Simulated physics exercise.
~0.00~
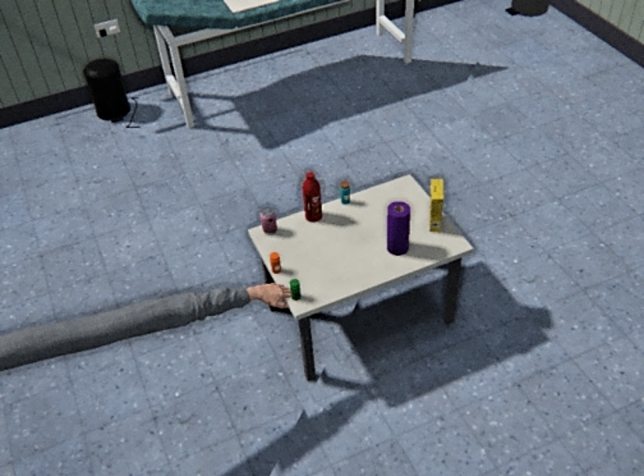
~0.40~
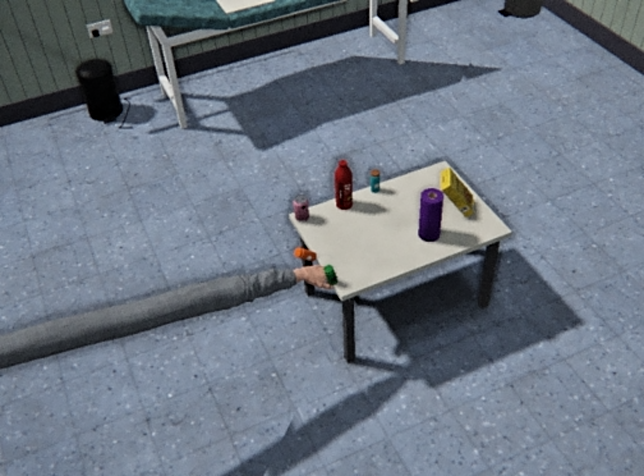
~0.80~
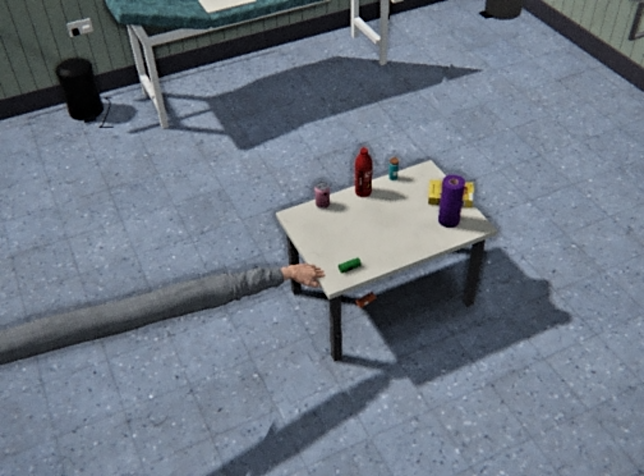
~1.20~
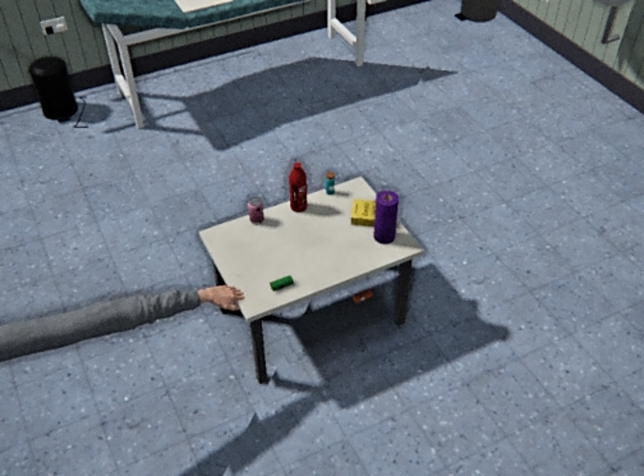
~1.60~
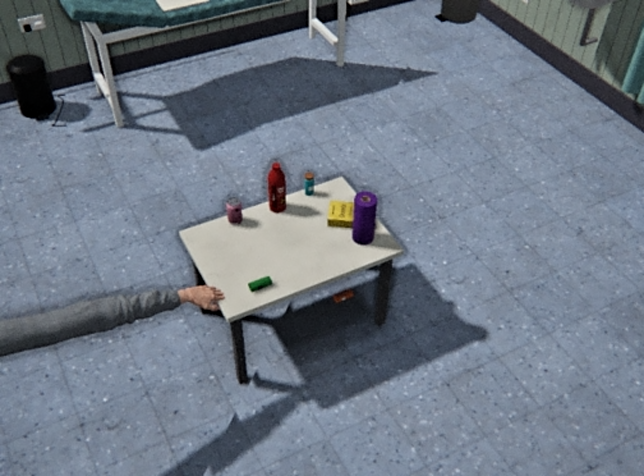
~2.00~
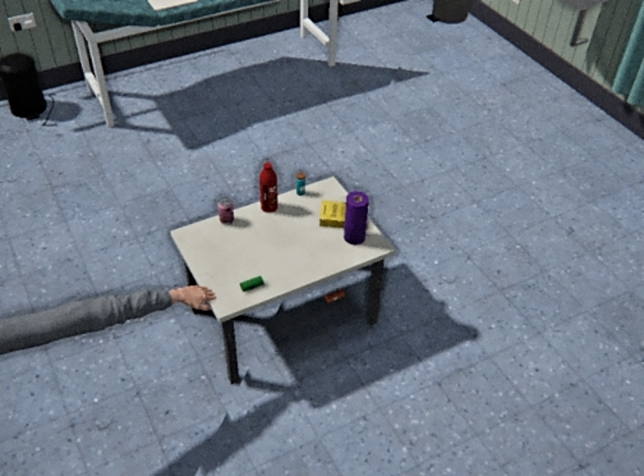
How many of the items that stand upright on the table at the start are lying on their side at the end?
Three of them end up lying on their side. The yellow packet and green shaker lie on the table, and the orange shaker lies on the floor.
The clip opens on a pale side table holding several upright items, including a red bottle, a purple roll and a yellow packet, with a hand at its left edge. The hand shoves the table to the right, and the orange and green shakers lean while the yellow packet tips over. The green shaker ends up on its side on the tabletop, and the orange shaker drops off the edge. The hand then jerks the table back left. At the end the orange shaker lies on the floor, while the red bottle, turquoise shaker, pink can and purple roll still stand.
